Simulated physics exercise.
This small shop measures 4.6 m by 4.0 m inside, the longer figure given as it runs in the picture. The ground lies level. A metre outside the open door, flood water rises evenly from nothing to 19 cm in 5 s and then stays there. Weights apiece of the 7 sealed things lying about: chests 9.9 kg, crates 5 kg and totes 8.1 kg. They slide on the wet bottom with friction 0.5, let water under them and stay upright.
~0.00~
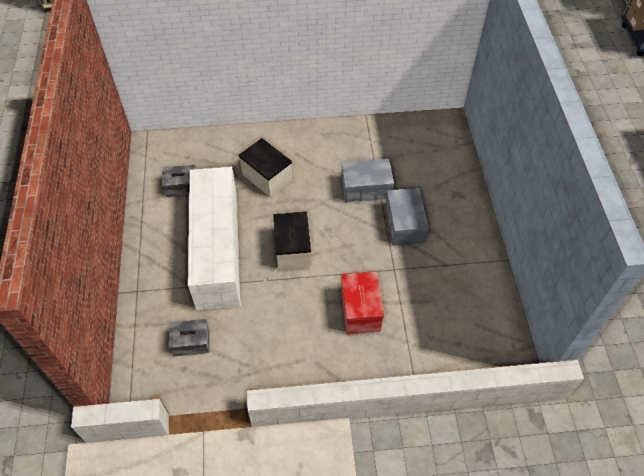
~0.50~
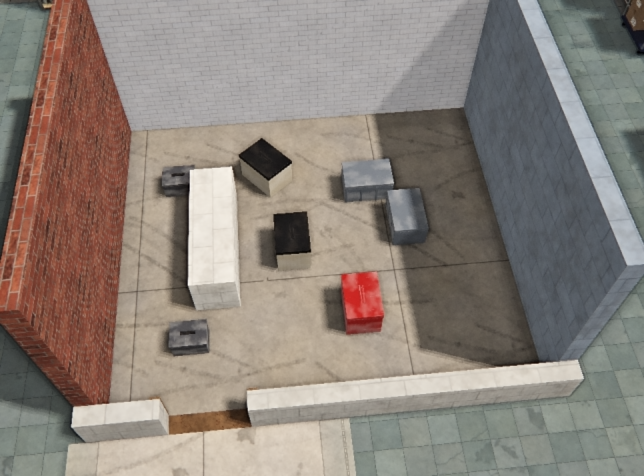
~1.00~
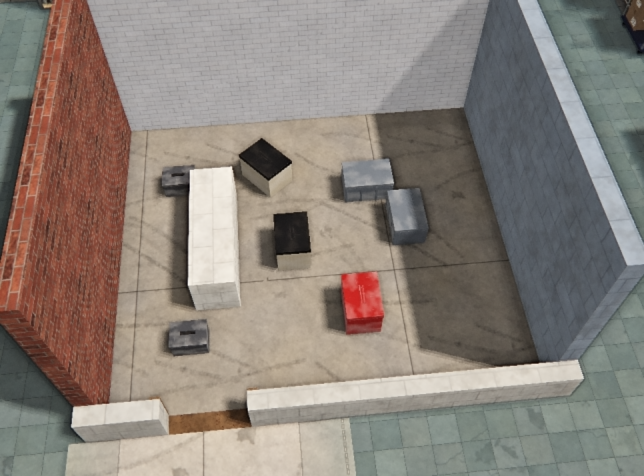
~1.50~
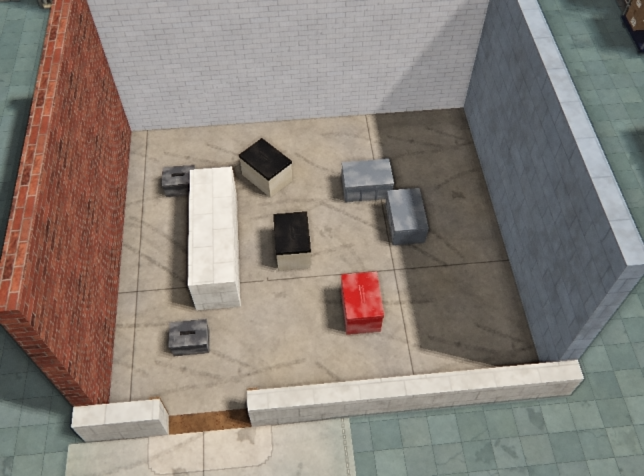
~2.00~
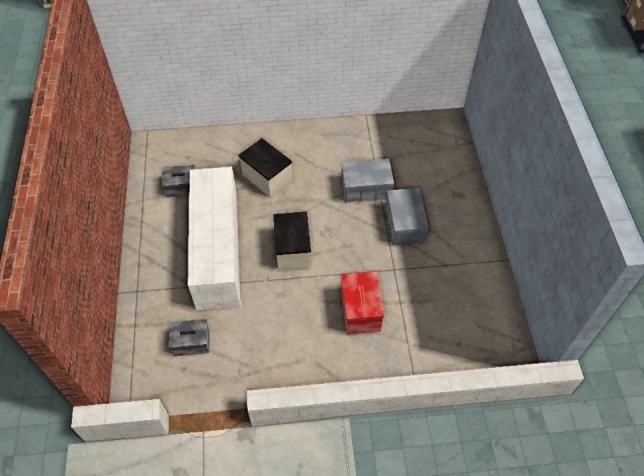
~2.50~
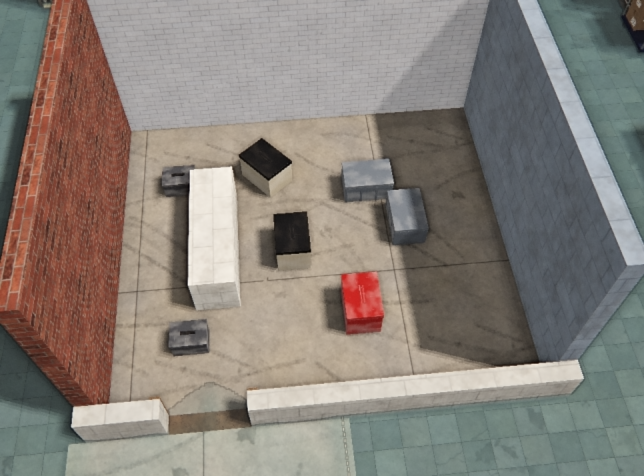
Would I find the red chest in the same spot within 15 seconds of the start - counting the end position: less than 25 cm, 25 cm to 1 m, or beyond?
The red chest barely shifts.
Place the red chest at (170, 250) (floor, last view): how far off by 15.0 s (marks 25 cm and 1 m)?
It ends far away.
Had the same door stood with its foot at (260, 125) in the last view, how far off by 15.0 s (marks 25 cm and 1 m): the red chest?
Then the red chest travels far.
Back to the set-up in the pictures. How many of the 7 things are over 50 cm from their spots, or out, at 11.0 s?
By then 4.
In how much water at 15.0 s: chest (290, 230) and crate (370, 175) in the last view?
About 8 and 9 cm.
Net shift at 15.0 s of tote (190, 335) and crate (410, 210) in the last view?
In turn: 250 cm, 140 cm.
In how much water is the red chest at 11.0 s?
Roughly 2 cm.
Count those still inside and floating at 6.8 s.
At that moment 0.
After 3.5 s the red chest is near (362, 295), 0.0 m from its start, aground; 0 afloat.
After 6.8 s the red chest is near (362, 295), 0.0 m from its start, aground; 0 afloat.
After 11.0 s the red chest is near (362, 295), 0.0 m from its start, aground; 4 afloat.
After 15.0 s the red chest is near (368, 294), 0.1 m from its start, afloat; 6 afloat.
